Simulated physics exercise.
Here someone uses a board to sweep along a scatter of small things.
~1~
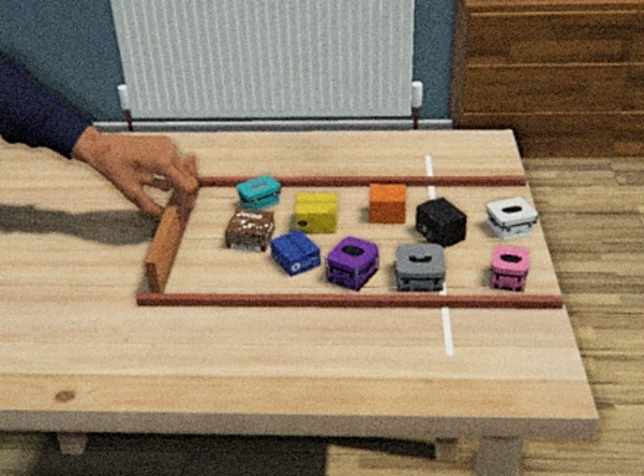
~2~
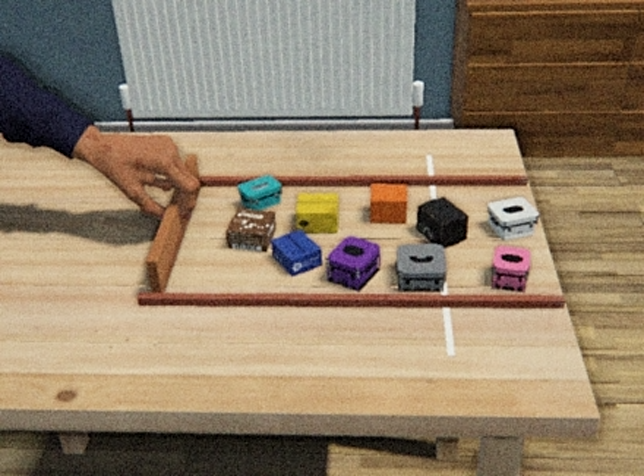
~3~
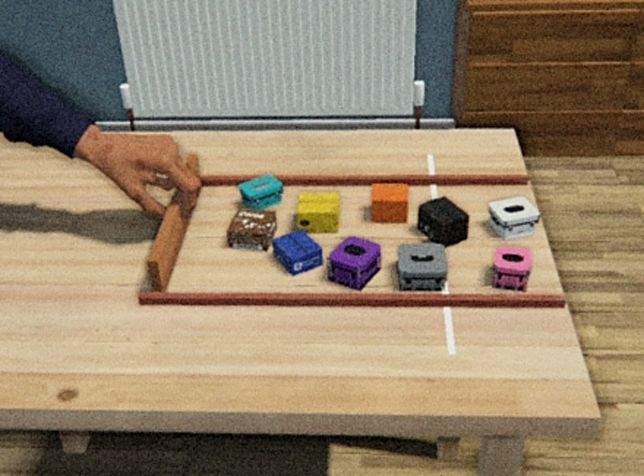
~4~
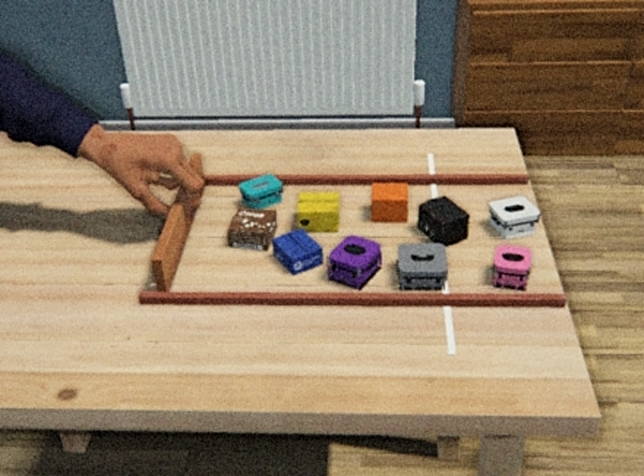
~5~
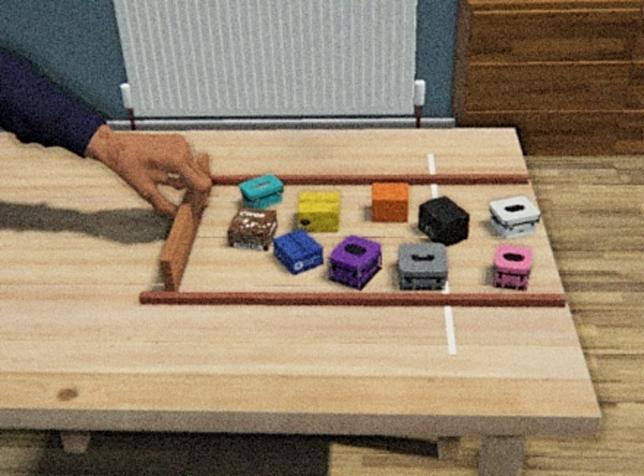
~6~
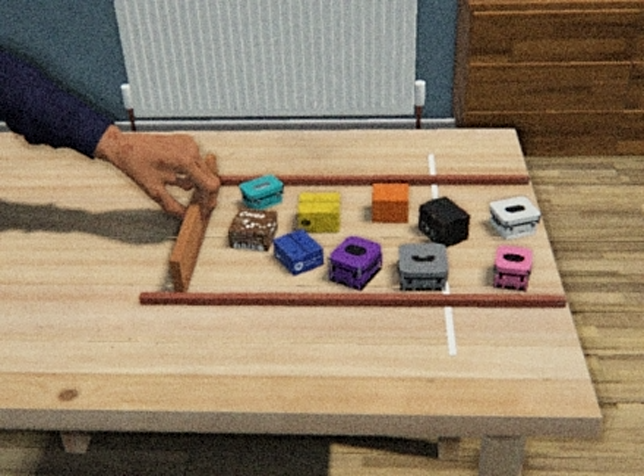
On a wooden table, a hand held a small wooden board upright beside ten scattered little colourful boxes, then slid it slightly to the right, closer to the brown and turquoise ones, which stayed put.
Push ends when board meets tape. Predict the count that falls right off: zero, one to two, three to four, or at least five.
The count is one to two.
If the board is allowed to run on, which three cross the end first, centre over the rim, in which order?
They are the pink case, then the grey case, then the white case.
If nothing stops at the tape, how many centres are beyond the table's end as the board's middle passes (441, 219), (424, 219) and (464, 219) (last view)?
The counts: 1, 1 and 3.
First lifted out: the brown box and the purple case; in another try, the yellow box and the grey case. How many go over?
First 0, then 0.
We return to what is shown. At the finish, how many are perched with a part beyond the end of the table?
That comes to 2 of them.
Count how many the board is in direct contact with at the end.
Total: 3.
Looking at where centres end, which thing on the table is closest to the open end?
That is the grey case.
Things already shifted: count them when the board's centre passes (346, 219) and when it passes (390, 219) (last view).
I make it 7 at the first spot and 9 at the other.
Soon after, none off yet; white case at rest near (514, 219); pink case at rest near (513, 268); black box at rest near (444, 222).
After that, none off yet; white case at rest near (514, 219); pink case at rest near (513, 268); black box moving near (451, 225).
In the end, the number that fall off is one or two; gone, pink case.
